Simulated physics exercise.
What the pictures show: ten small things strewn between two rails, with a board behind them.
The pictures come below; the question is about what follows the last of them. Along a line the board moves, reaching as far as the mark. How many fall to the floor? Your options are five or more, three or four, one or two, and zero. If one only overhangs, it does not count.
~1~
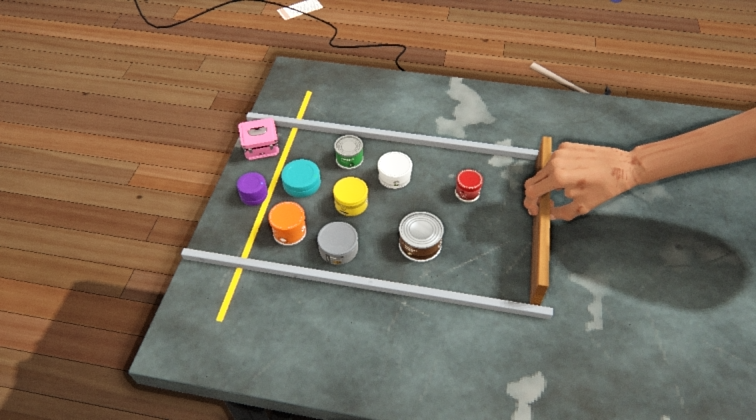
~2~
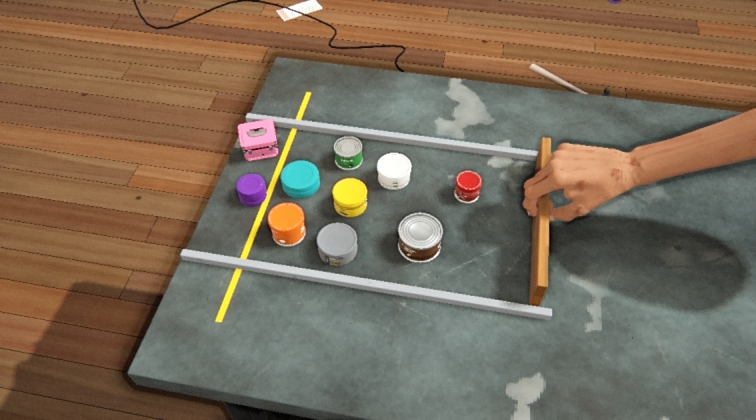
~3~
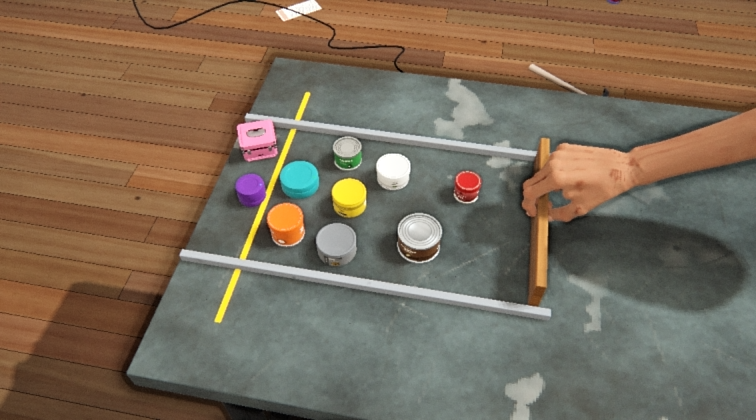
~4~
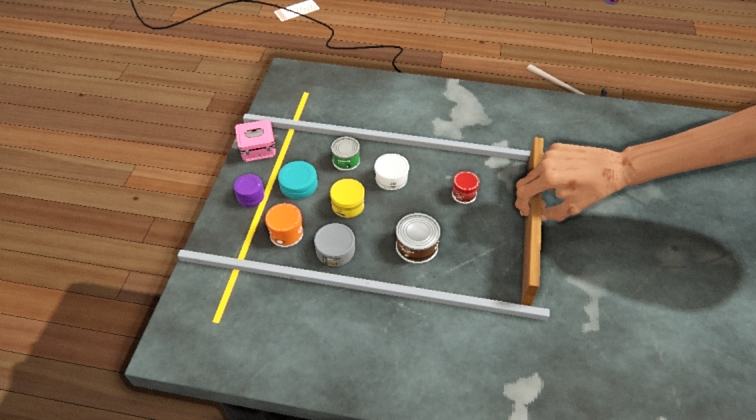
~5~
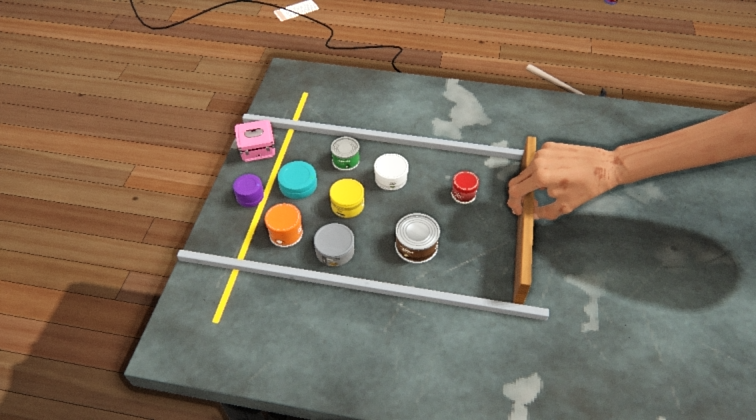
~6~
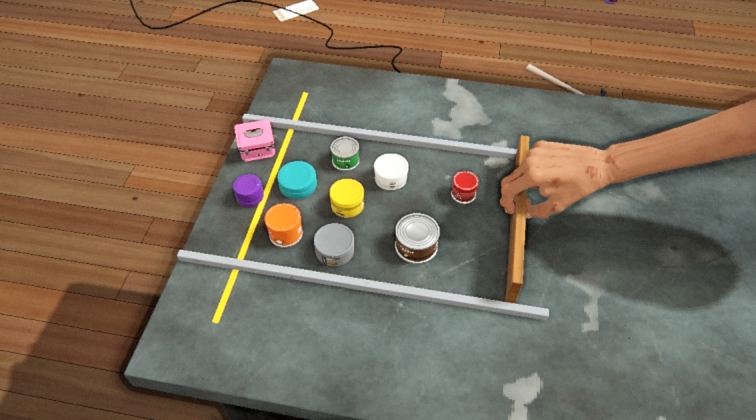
My pick is one or two.
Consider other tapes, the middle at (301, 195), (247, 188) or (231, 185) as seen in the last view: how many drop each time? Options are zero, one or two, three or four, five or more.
Lab note - count per position: Zero; three to four; five or over.
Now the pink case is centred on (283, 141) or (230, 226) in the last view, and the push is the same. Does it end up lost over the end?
Well, the pink case is gone in the first case and is gone in the second.
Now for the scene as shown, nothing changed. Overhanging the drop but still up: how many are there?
I make it 3.
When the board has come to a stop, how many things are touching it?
The answer is 4.
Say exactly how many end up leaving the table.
The number is 1.
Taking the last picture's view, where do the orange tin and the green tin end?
In the last picture the orange tin sits around (200, 218) and the green tin around (270, 130).
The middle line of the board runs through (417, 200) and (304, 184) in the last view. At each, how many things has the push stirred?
Counts: 3 / 10.
Early on, none off yet; pink case at rest near (256, 141); purple lid at rest near (249, 191); turquoise lid at rest near (297, 180).
A while later, none off yet; pink case moving near (251, 140); purple lid moving near (240, 194); turquoise lid travelled about its own width near (265, 176).
Finally, the number that fall off is one or two; lost, pink case.
